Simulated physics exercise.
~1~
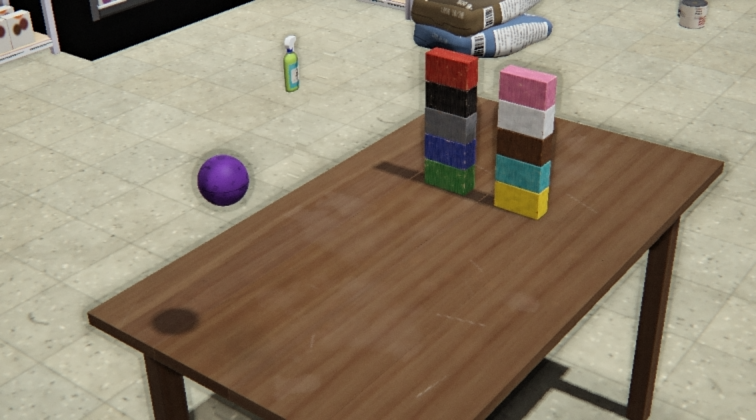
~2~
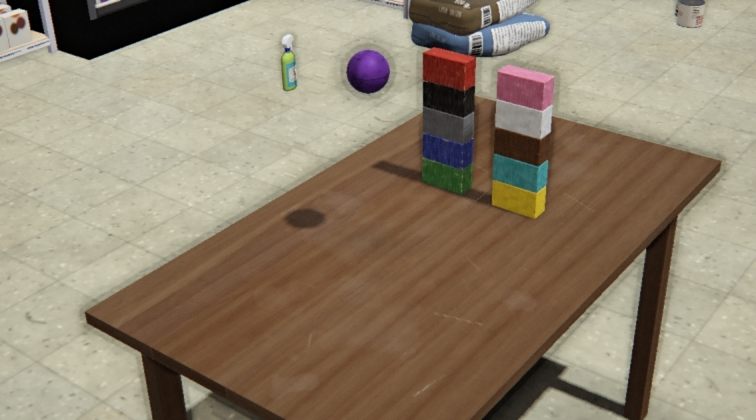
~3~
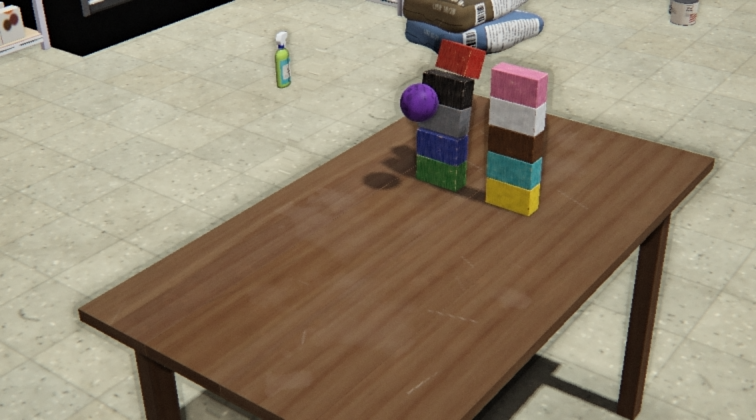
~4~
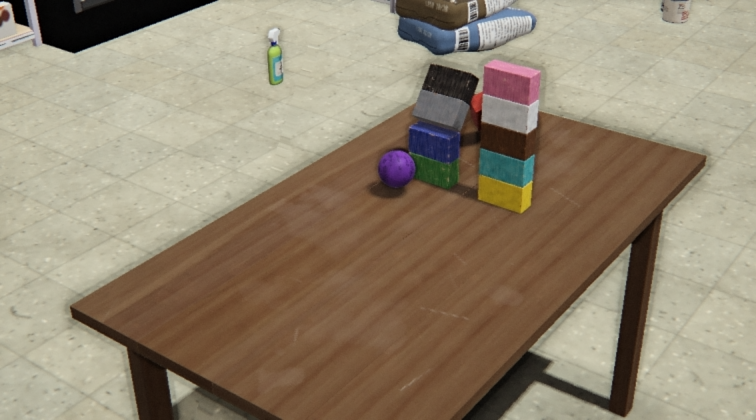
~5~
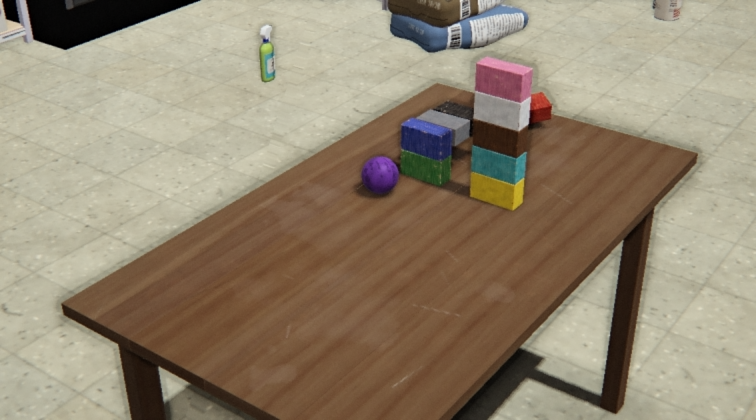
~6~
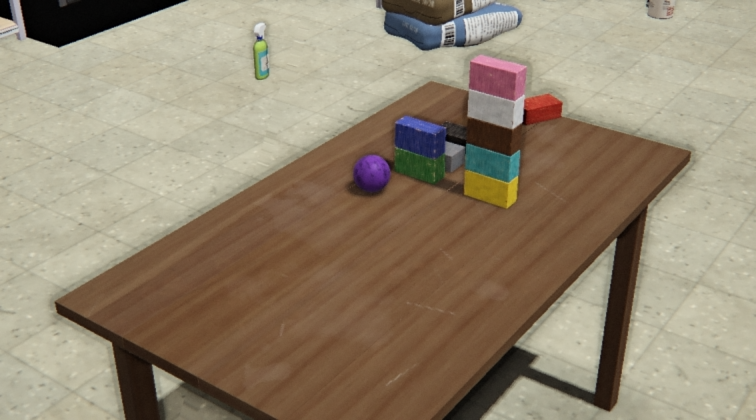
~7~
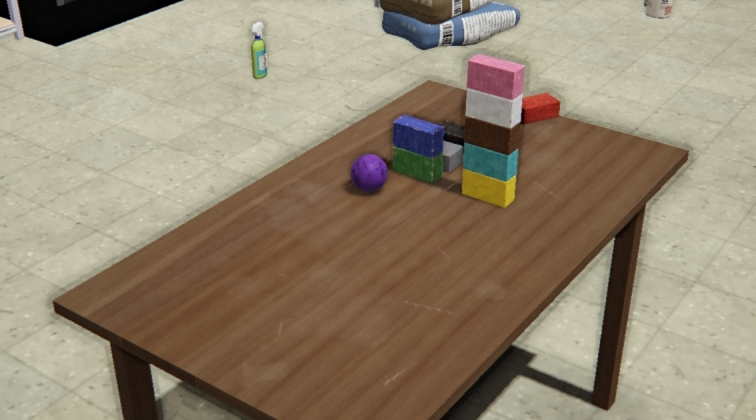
In the video, a purple ball flies rightward over a wooden table and hits the left of two block stacks, toppling the red, black and grey blocks, which end lying on the table, while the blue and green blocks and the pink-topped stack stay standing.
